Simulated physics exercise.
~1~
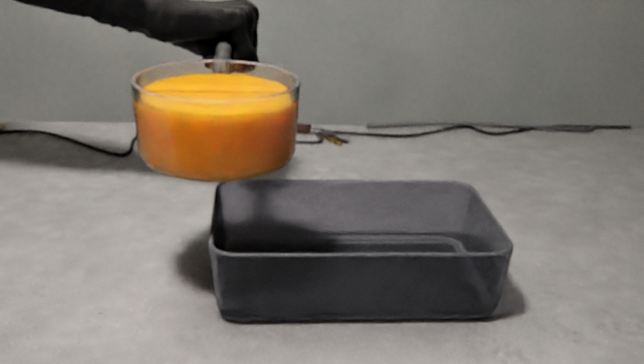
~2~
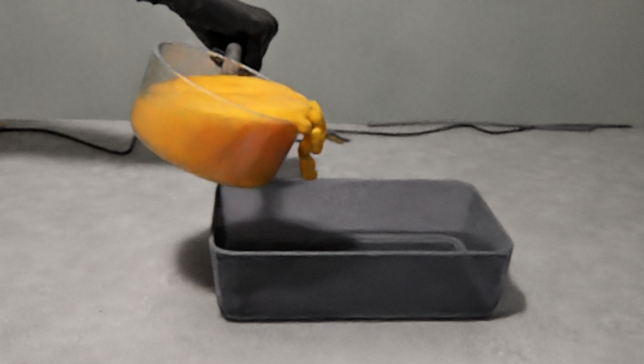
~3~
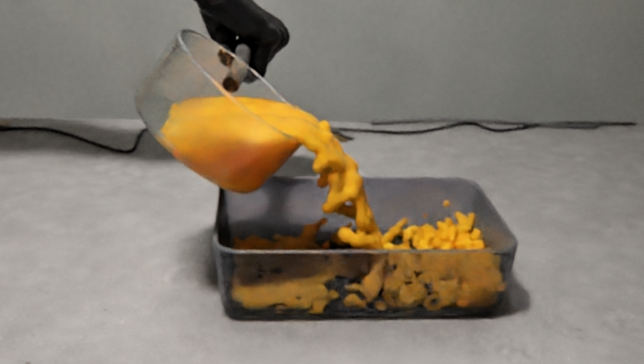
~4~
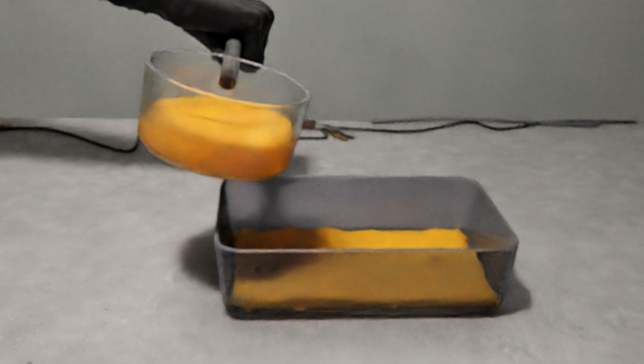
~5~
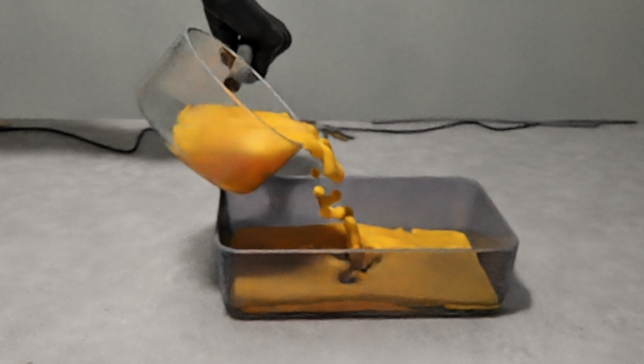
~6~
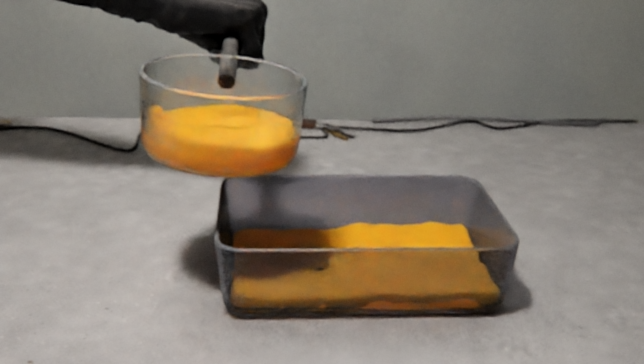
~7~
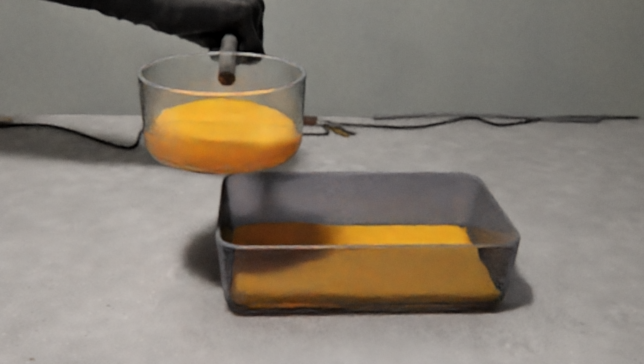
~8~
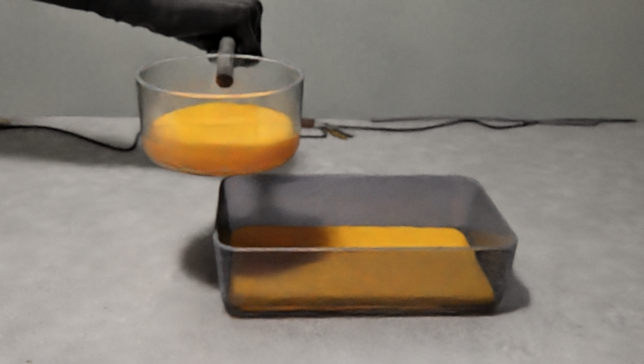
The footage shows a black-gloved hand tilting a clear round pot of orange juice over an empty grey rectangular dish, pouring, easing back, then pouring again before levelling it, leaving a layer of juice in the dish and some still in the pot held above.
